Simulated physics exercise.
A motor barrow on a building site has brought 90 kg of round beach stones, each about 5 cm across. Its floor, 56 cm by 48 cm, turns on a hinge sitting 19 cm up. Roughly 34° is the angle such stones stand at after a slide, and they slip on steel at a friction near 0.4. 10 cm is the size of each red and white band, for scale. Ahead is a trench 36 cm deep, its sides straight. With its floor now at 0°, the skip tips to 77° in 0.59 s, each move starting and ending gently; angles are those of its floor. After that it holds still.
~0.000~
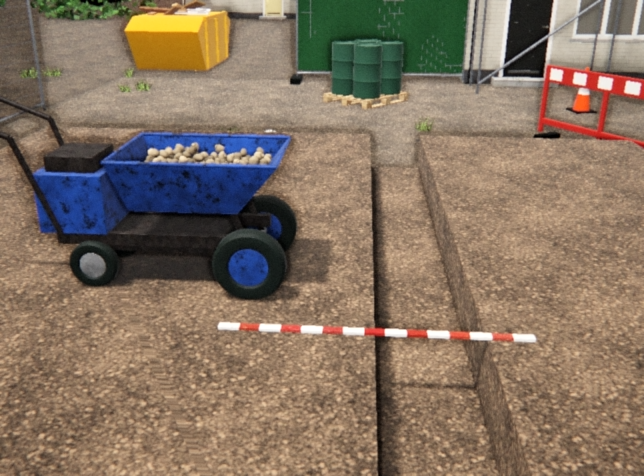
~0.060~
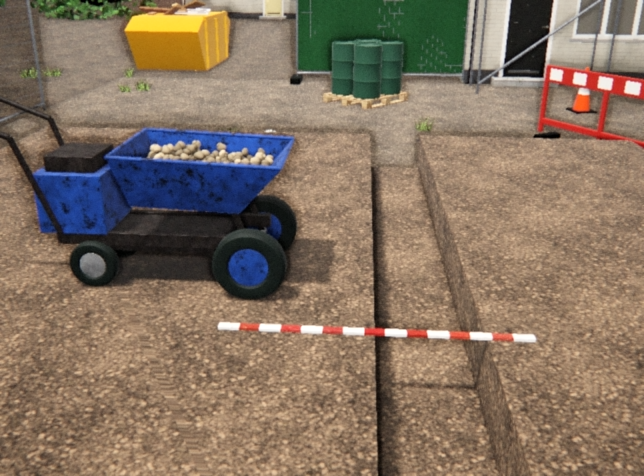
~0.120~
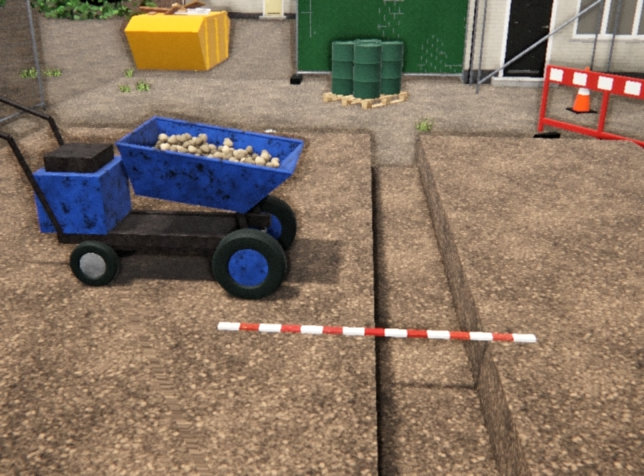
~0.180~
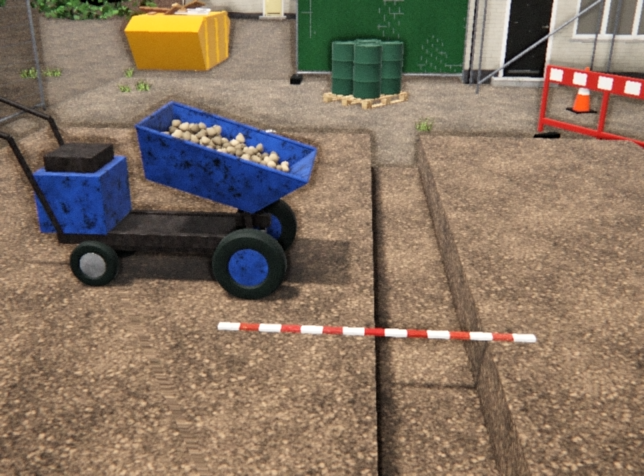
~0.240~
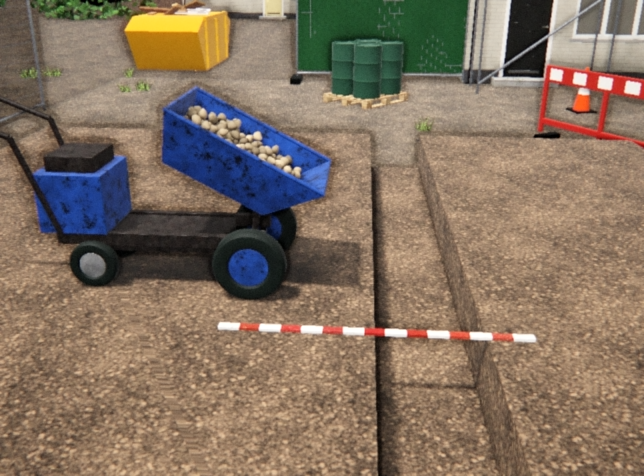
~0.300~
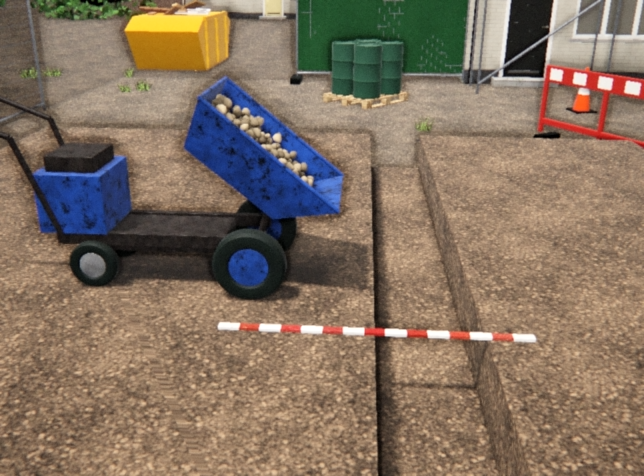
A blue skip full of round, pale stones tilts up on a dark-framed motor barrow at left, slowly at first and then faster, its rear rising as its front lip lowers toward the right. The barrow's wheels stay still beside a straight-sided trench crossed by a red-and-white pole. The fixed, slightly raised side view shows a brown building site with a yellow container, green drums and red barrier behind.
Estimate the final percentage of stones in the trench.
I would say 99 percent.
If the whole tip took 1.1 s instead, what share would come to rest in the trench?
Then some 100 per cent would.
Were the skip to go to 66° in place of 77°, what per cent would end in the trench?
In that case some 100 per cent.
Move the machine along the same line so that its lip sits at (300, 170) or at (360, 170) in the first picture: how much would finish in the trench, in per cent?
About 95 per cent from the first spot, about 40 from the second.
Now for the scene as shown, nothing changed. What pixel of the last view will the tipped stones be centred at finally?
About (432, 331).
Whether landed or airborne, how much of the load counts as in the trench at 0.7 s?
About 45 per cent by then.
After 0.4 s the floor is at 65°; 100 % in the skip; the foremost stones are at (339, 220).
After 0.7 s the floor is at 77°; 56 % in the skip, 2 % short of the trench, 43 % in the trench; the foremost stones are at (423, 295).
After 1.0 s the floor is at 77°; 0 % in the skip, 1 % short of the trench, 99 % in the trench, 1 % past the trench; the foremost stones are at (480, 290).
After 3.0 s the floor is at 77°; 0 % in the skip, 99 % in the trench, 1 % past the trench; the foremost stones are at (530, 330).
